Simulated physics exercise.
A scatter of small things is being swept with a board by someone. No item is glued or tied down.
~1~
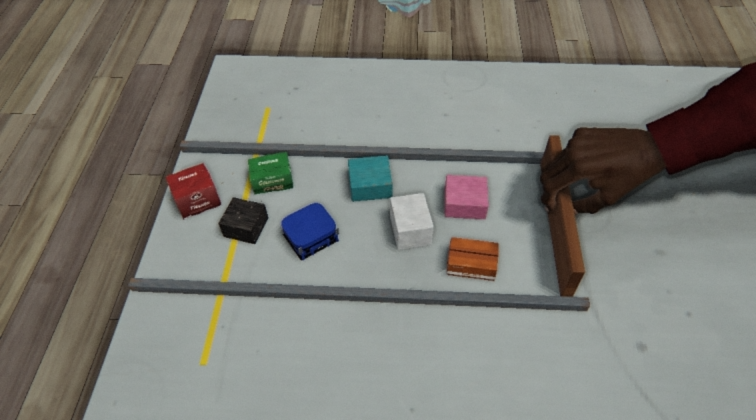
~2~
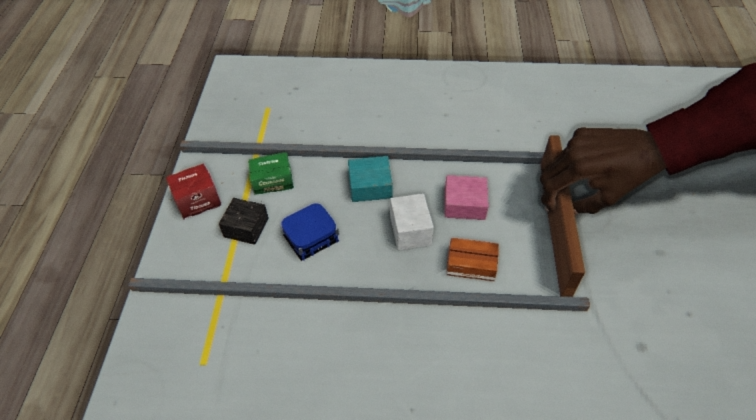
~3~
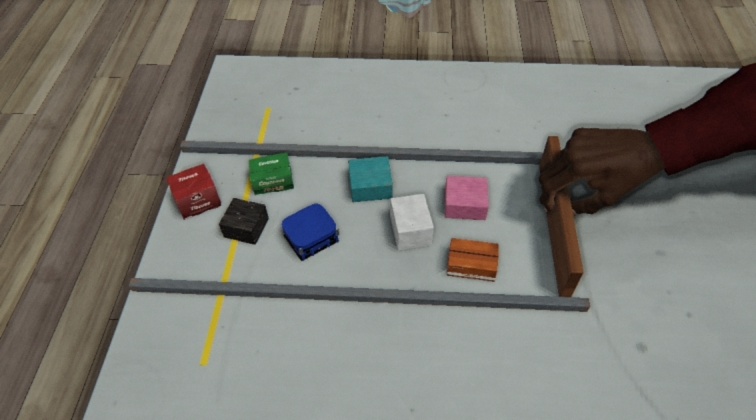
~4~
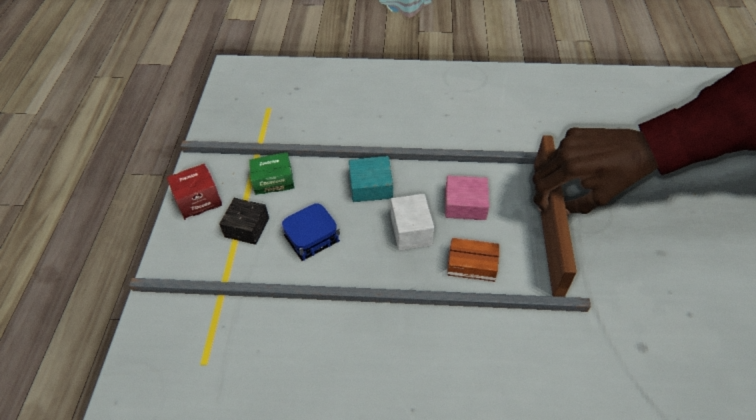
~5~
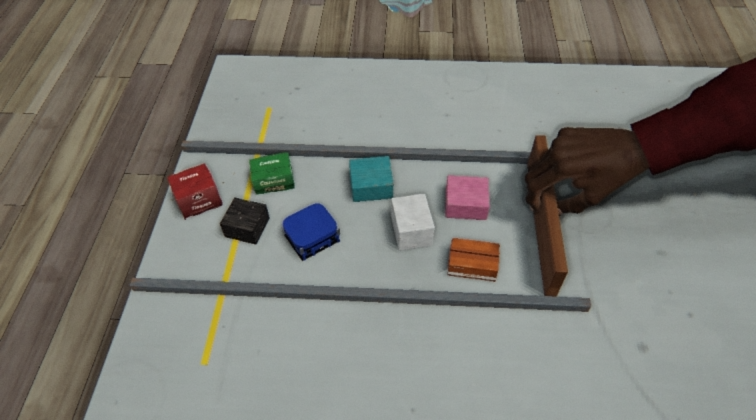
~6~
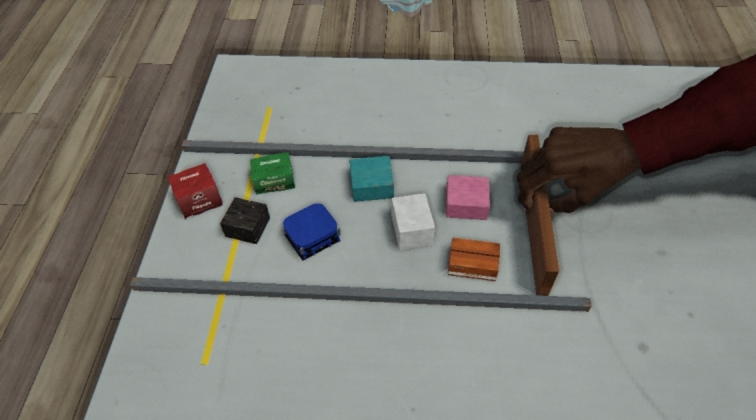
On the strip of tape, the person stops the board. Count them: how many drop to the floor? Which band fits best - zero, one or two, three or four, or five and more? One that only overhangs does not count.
Overboard: One to two.
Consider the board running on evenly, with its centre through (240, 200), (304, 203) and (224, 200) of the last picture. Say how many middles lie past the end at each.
That makes 2, 0, 2.
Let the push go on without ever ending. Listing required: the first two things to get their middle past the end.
In order, first the red box, then the green box.
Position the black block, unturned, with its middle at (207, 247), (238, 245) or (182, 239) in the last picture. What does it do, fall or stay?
Slips off; Slips off; Slips off.
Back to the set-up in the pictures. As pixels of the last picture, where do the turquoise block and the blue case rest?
Final centres, in order: Near (197, 164), near (166, 242).
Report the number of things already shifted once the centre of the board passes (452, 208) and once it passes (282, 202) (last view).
First 3 and then 8.
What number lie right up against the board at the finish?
So the total is 3.
Early on, none off yet; red box at rest near (195, 191); black block at rest near (246, 221); green box at rest near (272, 174).
A while later, none off yet; red box at rest near (195, 191); black block at rest near (246, 221); green box travelled a little near (260, 173).
Further along, none off yet; red box travelled about its own width near (159, 201); black block travelled about its own width near (211, 209); green box travelled well along near (188, 172).
Finally, the number that fall off is one or two; lost, green box and red box.
